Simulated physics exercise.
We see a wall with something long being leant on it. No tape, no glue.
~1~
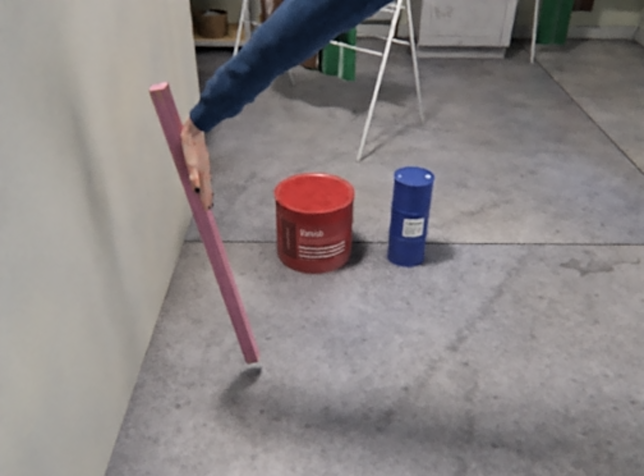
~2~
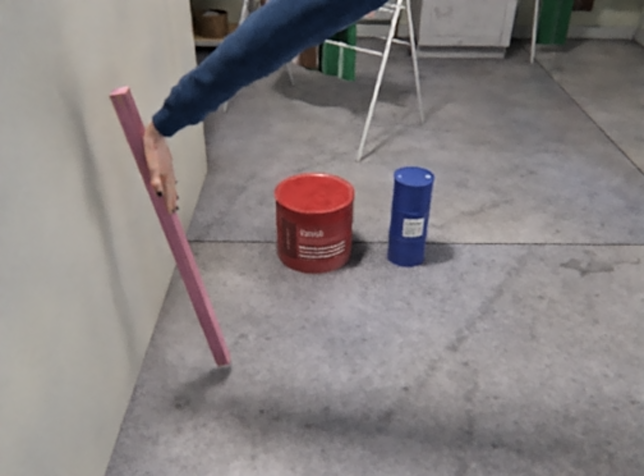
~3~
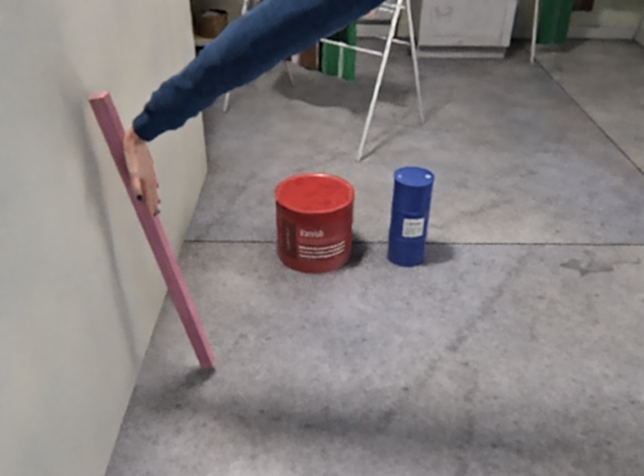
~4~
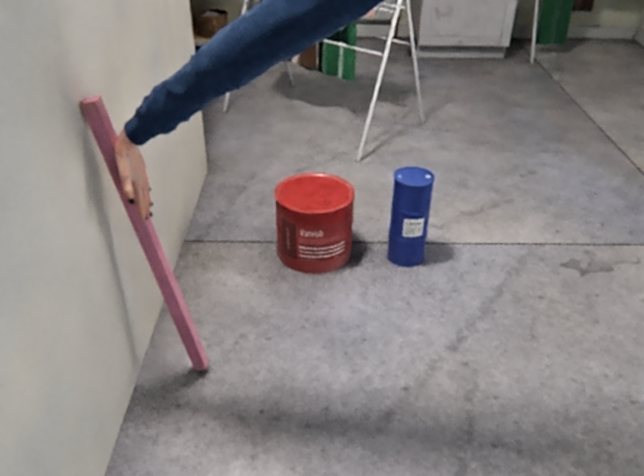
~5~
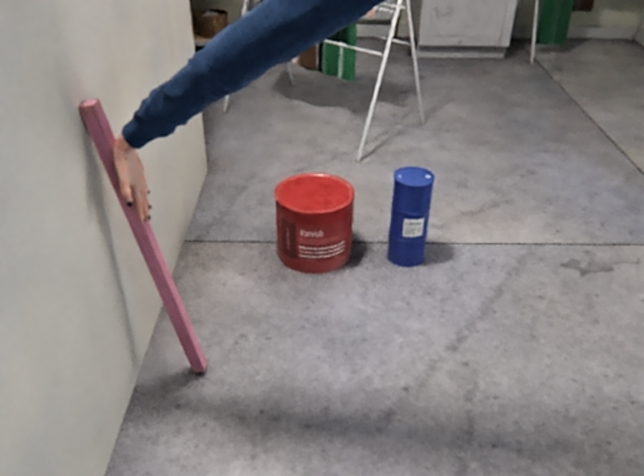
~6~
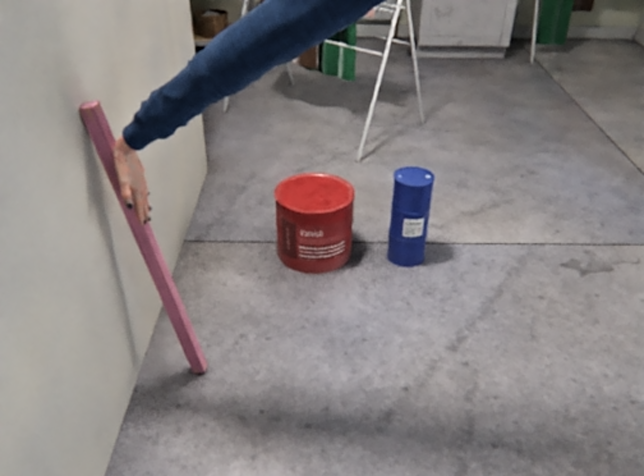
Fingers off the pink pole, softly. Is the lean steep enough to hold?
Outcome: The pole remains leaning.
Then, 0.50 s later than the last frame, all is still.
Then, 1.10 s later than the last frame, pink pole resting near (153, 257).
When it is over, all 3 as before. End places, in pixels of the last picture, pink pole near (153, 257). The pole stays up.
